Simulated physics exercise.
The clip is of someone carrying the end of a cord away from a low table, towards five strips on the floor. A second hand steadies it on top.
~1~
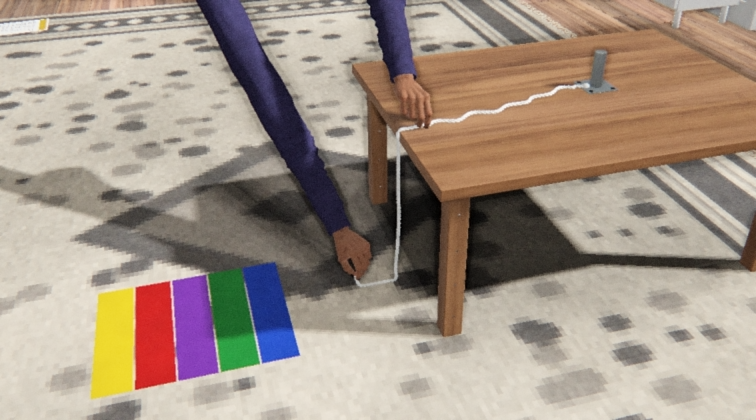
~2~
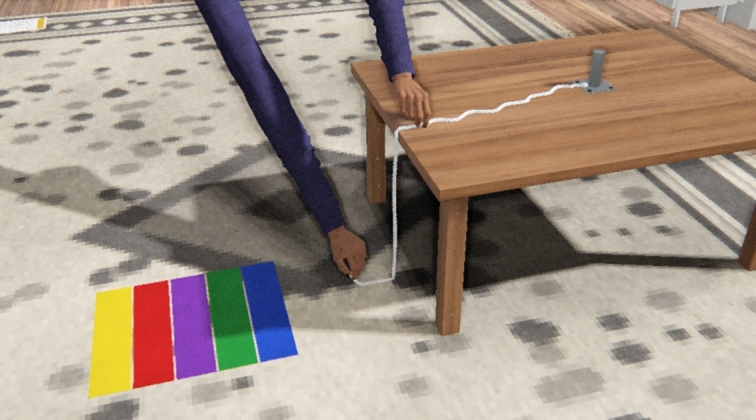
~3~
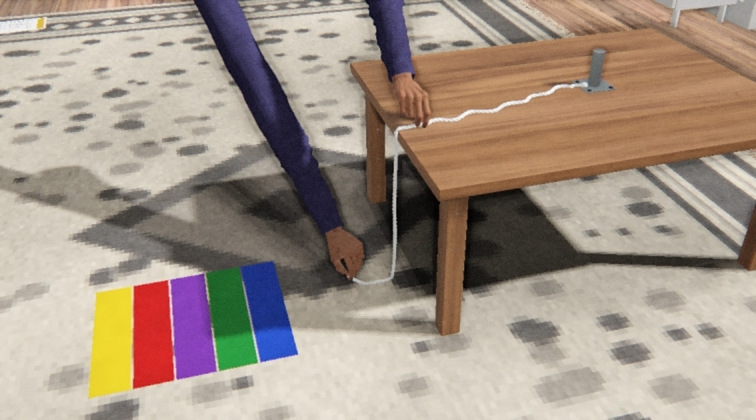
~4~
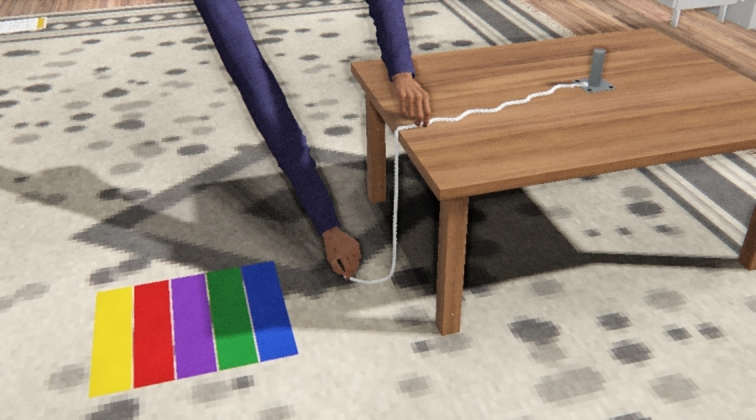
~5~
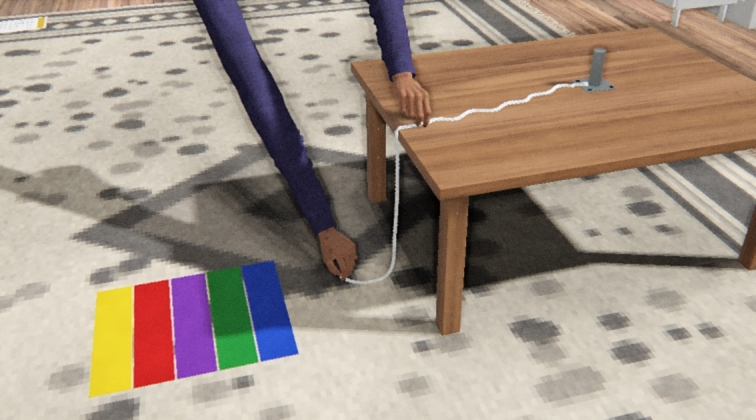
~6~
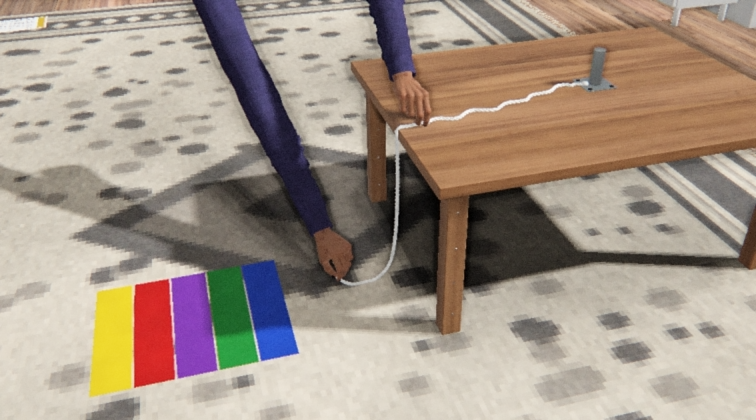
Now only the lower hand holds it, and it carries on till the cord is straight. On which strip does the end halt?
The green one.
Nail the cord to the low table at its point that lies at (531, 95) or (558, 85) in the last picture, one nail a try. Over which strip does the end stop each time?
Taking them in turn: Green; green.
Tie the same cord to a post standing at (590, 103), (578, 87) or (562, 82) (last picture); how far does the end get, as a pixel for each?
In that order: (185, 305), (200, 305) and (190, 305).
A little later, end near (290, 286); short of the strips.
Next, end near (248, 294); over blue.
When it is tight, end near (222, 299); over green. It halts on the green strip.
